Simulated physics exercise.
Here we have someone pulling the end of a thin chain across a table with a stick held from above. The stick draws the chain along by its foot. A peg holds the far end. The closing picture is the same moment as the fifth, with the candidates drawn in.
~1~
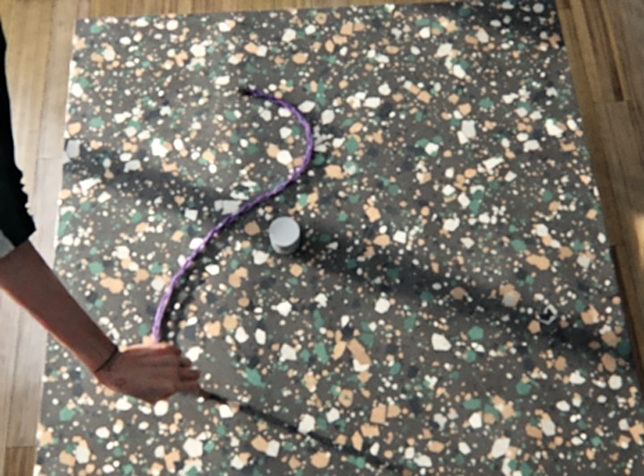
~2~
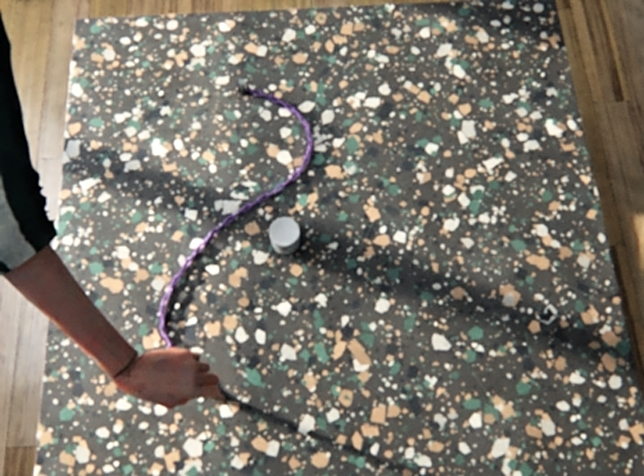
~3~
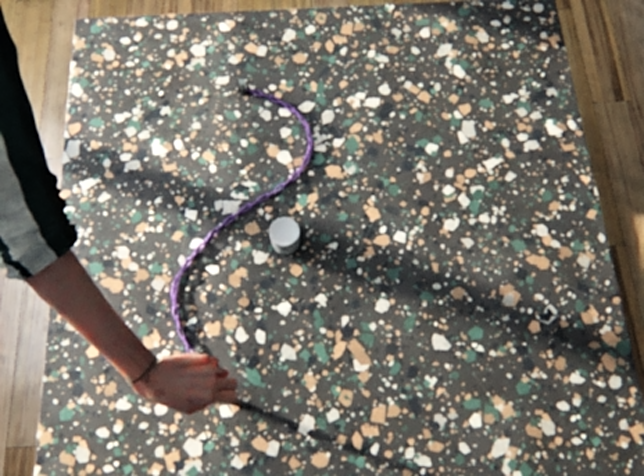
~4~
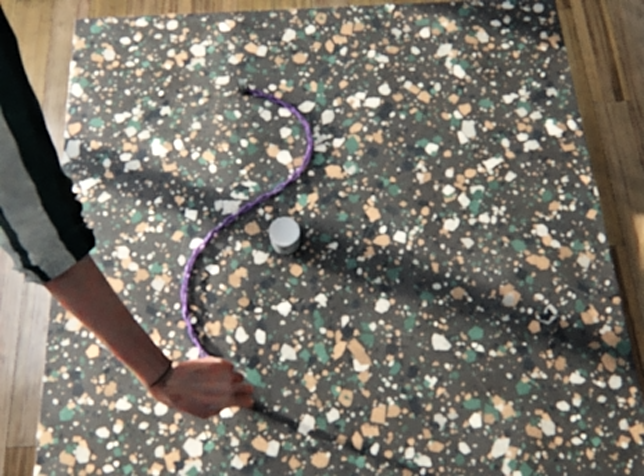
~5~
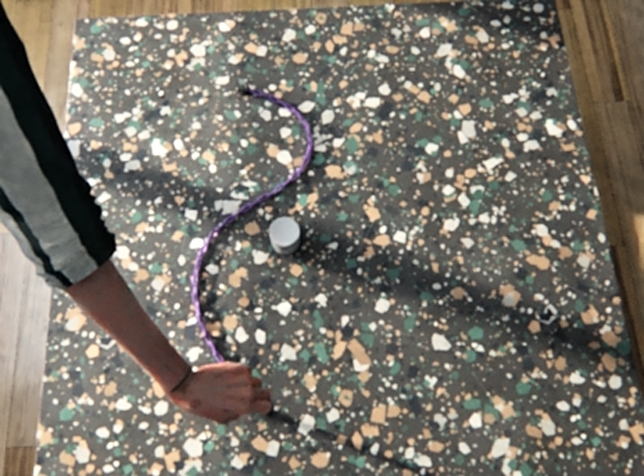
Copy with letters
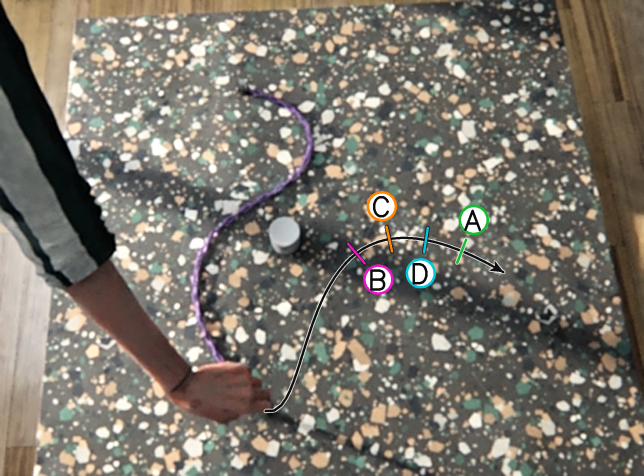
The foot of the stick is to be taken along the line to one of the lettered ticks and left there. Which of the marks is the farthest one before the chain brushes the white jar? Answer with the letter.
Mark C.
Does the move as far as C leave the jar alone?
Yes.
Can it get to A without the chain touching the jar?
For that mark, no.
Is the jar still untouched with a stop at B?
Yes.
On the marked copy, A at (462, 251); B at (356, 253); C at (389, 239); D at (426, 240); the route from (265, 411) via (350, 259) to (504, 272).
Following C. Soon after the start, foot of the stick (306, 345), middle of the chain (237, 216).
Later, foot of the stick (337, 274), middle of the chain (237, 216).
In the end, foot of the stick (389, 239), middle of the chain (237, 216); nothing has been touched.
As for the rest, A brings the chain against the jar; B is safe but short; D brings the chain against the jar.
